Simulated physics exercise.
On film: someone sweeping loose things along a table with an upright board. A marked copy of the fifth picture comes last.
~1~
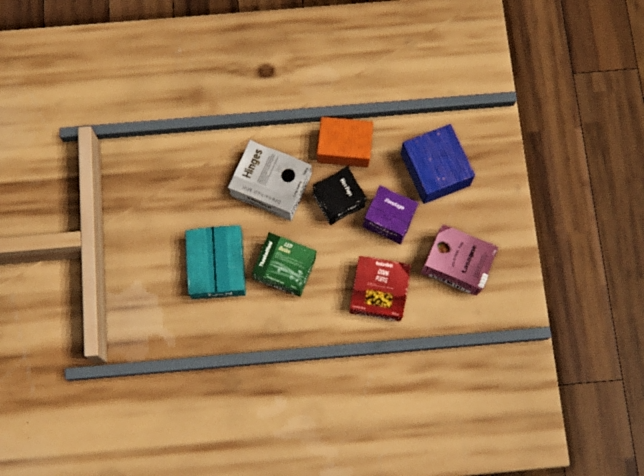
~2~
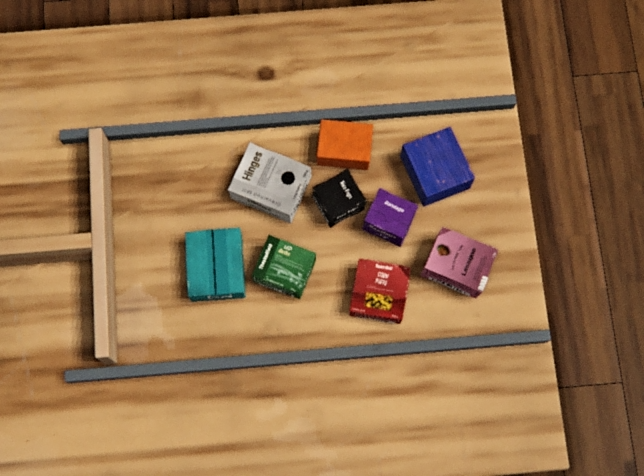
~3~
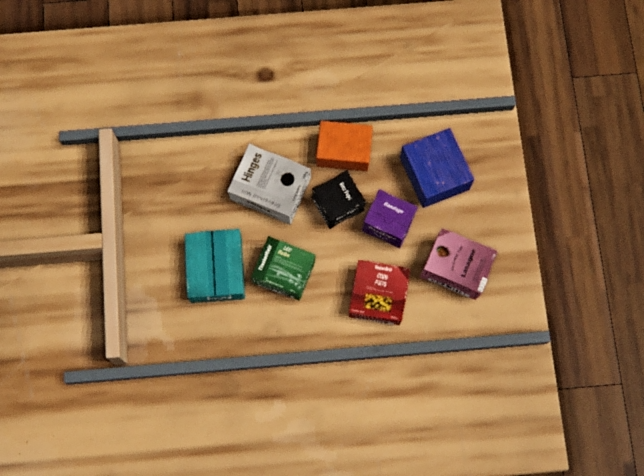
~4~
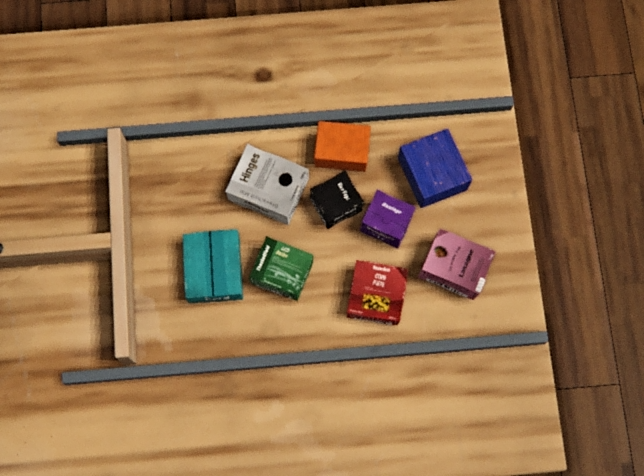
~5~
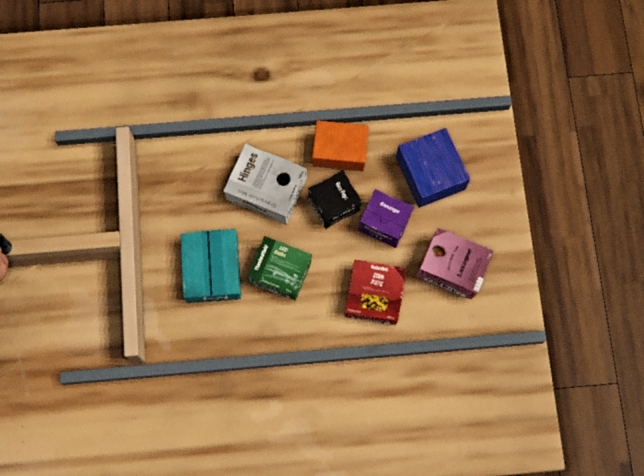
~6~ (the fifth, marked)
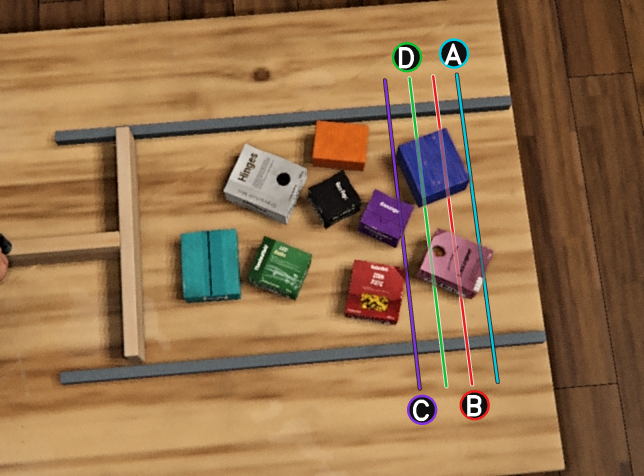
On a wooden table between two grey strips, someone slid an upright wooden board slowly to the right toward a scattered group of colourful small boxes, which stayed where they were.
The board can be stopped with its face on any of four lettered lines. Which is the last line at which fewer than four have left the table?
It should halt at D.
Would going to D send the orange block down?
By then, no.
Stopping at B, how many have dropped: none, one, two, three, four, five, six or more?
By then, five.
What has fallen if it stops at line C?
It is the purple box.
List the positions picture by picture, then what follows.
Green box (285, 265); white box (271, 181); red packet (380, 289), in the first frame.
Board (98, 239); turquoise box (215, 265), in the second frame.
Board (109, 239); orange block (344, 146), in the third frame.
Board (118, 239); blue block (435, 168), in the fourth frame.
Board (126, 238); green box (280, 269); white box (266, 185); red packet (375, 293), in the fifth frame.
On the copy, A at (476, 222); B at (452, 224); C at (402, 228); D at (427, 226).
On D. First, board (235, 229); black packet (341, 200); white box (282, 180).
Then, board (344, 220); pink box (490, 278); purple box (482, 224).
Finally, board (426, 213); purple box over the edge; pink box over the edge; two fallen.
By contrast, A drops five; B drops five; C is within the limit but short.
